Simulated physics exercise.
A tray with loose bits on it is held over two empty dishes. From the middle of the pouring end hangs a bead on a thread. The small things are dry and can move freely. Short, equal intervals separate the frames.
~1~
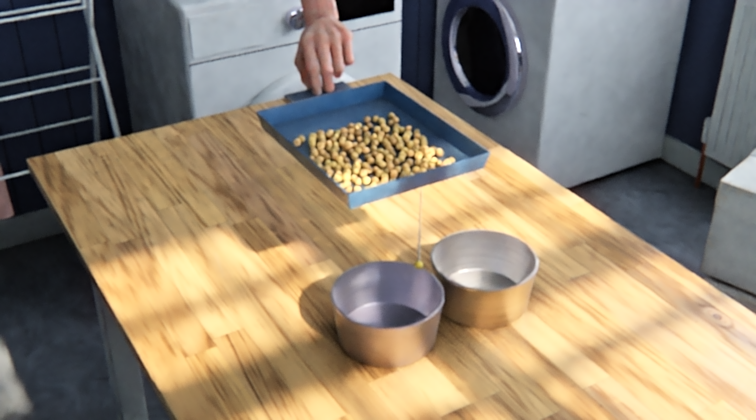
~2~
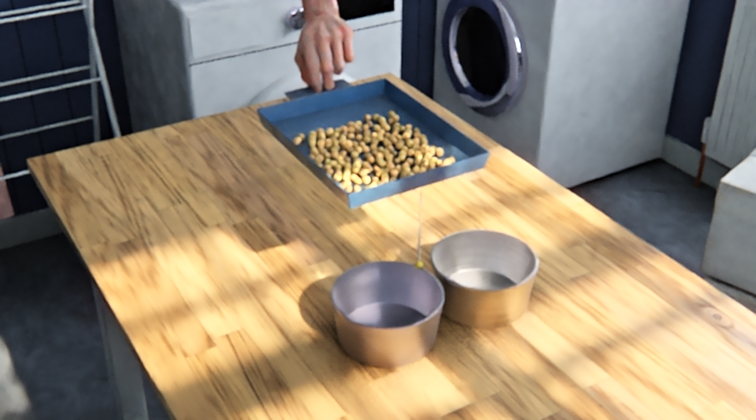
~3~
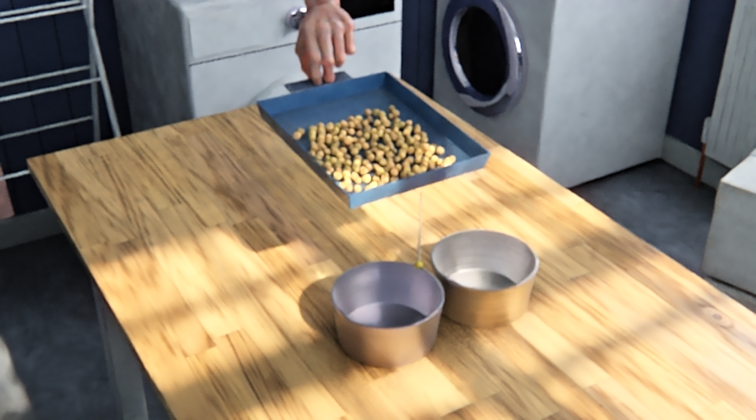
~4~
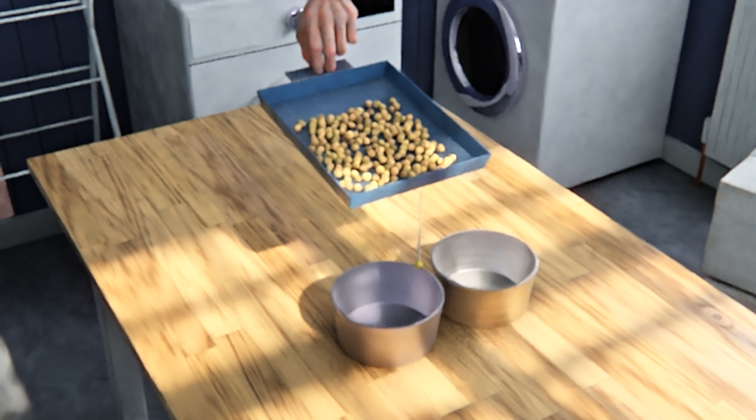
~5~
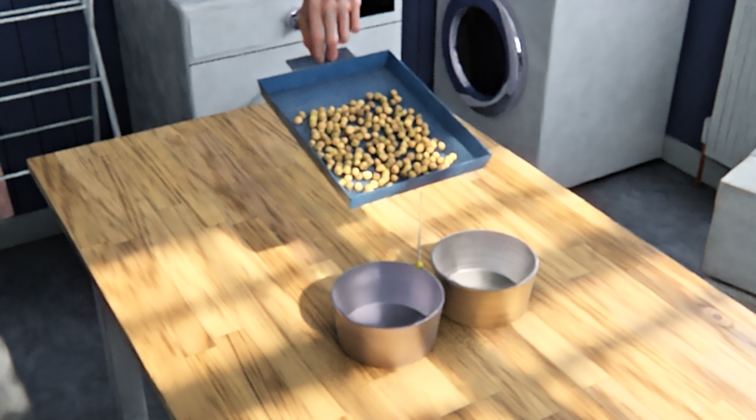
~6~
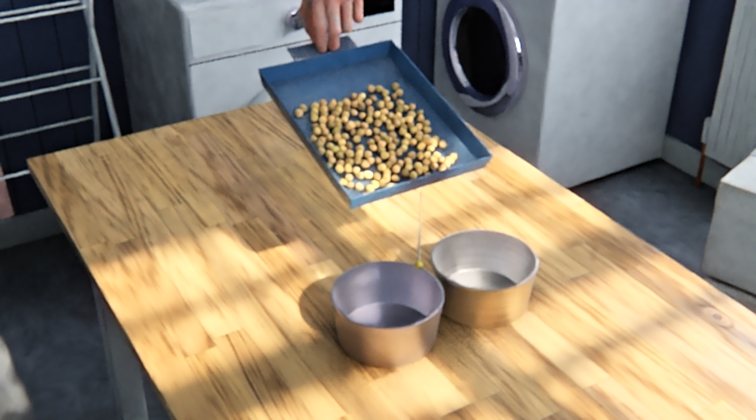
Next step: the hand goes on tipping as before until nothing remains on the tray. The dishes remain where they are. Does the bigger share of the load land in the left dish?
Yes: Greater load: Left.
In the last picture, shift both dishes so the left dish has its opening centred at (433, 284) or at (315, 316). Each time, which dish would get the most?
The dish to the left; the dish to the right.
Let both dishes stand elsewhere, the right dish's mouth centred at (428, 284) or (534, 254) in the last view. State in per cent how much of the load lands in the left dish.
It would be roughly 10 per cent, followed by roughly 60 per cent.
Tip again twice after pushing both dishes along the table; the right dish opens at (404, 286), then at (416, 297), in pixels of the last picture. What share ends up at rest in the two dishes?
It would be roughly 40 per cent for the first and roughly 60 per cent for the second.
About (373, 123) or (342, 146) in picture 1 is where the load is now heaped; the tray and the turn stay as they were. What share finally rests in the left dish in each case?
Respectively 40 and 40 per cent.
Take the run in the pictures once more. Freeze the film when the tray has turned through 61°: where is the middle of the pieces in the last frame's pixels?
In the last view the centre sits at roughly (407, 153).
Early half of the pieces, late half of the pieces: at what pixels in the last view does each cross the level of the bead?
I'd place the first part at (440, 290) and the rest at (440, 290).
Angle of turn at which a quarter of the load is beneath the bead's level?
A tilt of roughly 110°.
Just after the last frame, tray tipped steeply; every one on the tray.
A moment on, tray tipped right over; almost all on the tray; just a few in the air.
Further on, tray tipped past a quarter turn; roughly a third in the left dish; roughly a quarter in the right dish; roughly half outside both.
When it is over, tray tipped past a quarter turn; roughly a third in the left dish; roughly a quarter in the right dish; roughly half outside both.
